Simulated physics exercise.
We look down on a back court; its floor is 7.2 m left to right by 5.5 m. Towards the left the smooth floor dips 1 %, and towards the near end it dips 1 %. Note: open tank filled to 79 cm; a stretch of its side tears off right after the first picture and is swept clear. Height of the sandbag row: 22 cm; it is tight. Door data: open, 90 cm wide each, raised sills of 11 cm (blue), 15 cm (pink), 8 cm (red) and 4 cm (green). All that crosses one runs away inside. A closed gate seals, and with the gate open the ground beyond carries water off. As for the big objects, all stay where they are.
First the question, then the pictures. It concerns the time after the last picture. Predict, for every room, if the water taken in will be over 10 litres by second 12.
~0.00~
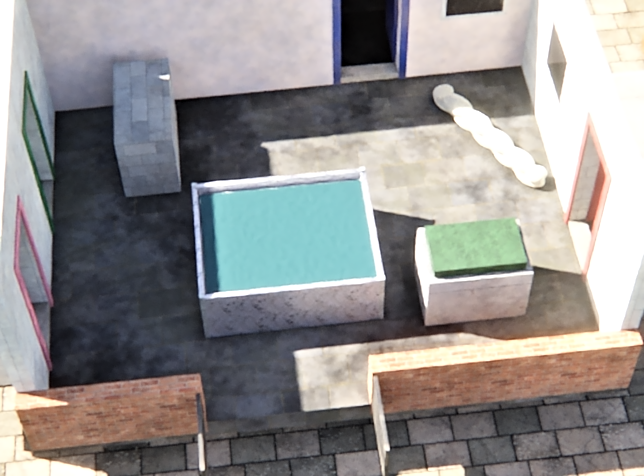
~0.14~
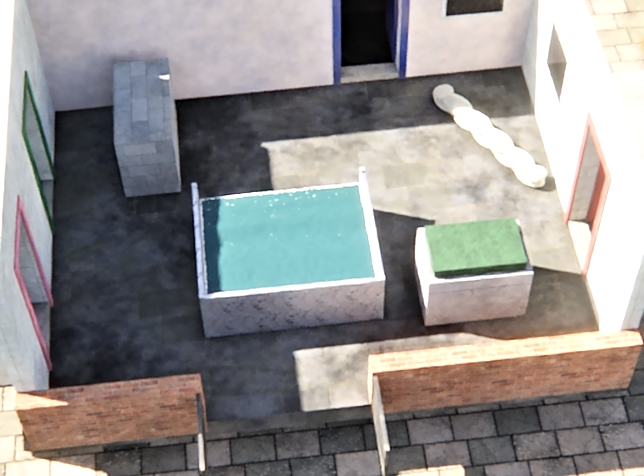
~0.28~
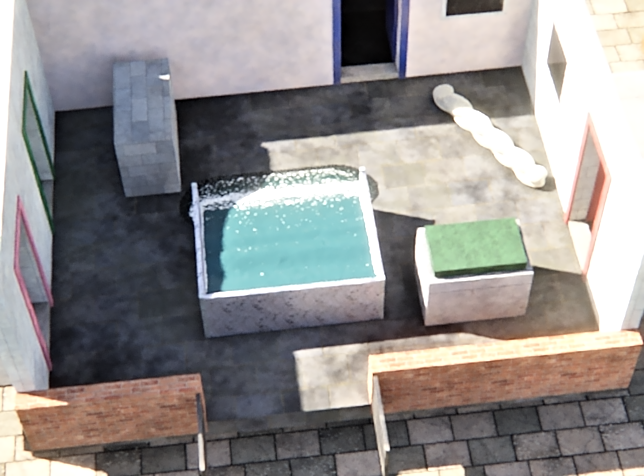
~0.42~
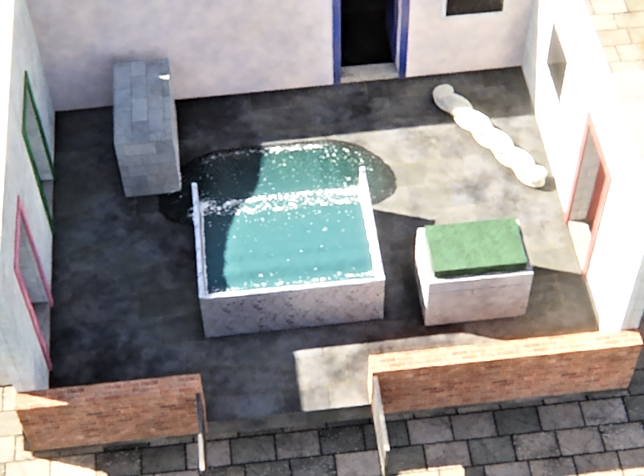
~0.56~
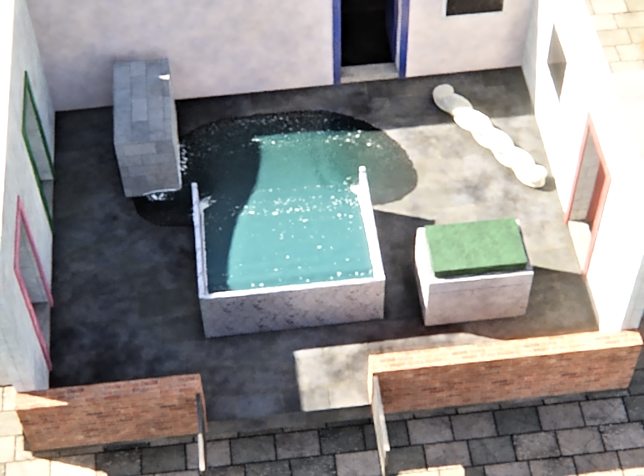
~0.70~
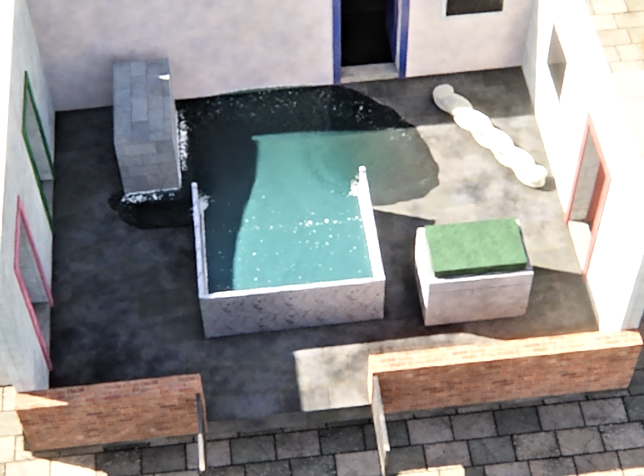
Prediction: For the blue door, over 10 litres; for the pink door, not over 10 litres; for the red door, over 10 litres; for the green door, over 10 litres.
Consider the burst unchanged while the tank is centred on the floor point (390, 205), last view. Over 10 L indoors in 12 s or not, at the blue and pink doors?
Well, blue ends up beyond the mark and pink ends up inside the mark.
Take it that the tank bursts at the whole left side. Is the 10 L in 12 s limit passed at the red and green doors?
Then: Red below, green over.
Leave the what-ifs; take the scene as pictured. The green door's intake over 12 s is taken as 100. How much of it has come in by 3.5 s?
About 40 per cent.
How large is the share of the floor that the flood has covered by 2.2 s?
Some 40 per cent of it.
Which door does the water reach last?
Red.
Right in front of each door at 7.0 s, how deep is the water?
Depths in cm: Blue 10, pink 8, red 12, green 2.
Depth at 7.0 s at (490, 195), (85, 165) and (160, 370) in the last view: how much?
Depths in turn: Roughly 6, 2 and 6 centimetres.
After 1.4 s water covers 30 % of the floor and is deepest (50 cm) near (186, 109); blue door 26 cm at the sill, 19 L in, pink door not reached, red door not reached, green door 5 cm at the sill, 0 L in.
After 2.2 s water covers 40 % of the floor and is deepest (45 cm) near (186, 117); blue door 24 cm at the sill, 76 L in, pink door not reached, red door not reached, green door 7 cm at the sill, 8 L in.
After 3.5 s water covers 60 % of the floor and is deepest (30 cm) near (551, 172); blue door 16 cm at the sill, 121 L in, pink door 3 cm at the sill, 0 L in, red door 2 cm at the sill, 0 L in, green door 5 cm at the sill, 16 L in.
After 7.0 s water covers 95 % of the floor and is deepest (20 cm) near (309, 334); blue door 10 cm at the sill, 134 L in, pink door 8 cm at the sill, 0 L in, red door 12 cm at the sill, 25 L in, green door 2 cm at the sill, 18 L in.
After 12.0 s water covers 95 % of the floor and is deepest (12 cm) near (53, 253); blue door 6 cm at the sill, 135 L in, pink door 8 cm at the sill, 0 L in, red door 6 cm at the sill, 33 L in, green door 8 cm at the sill, 38 L in.
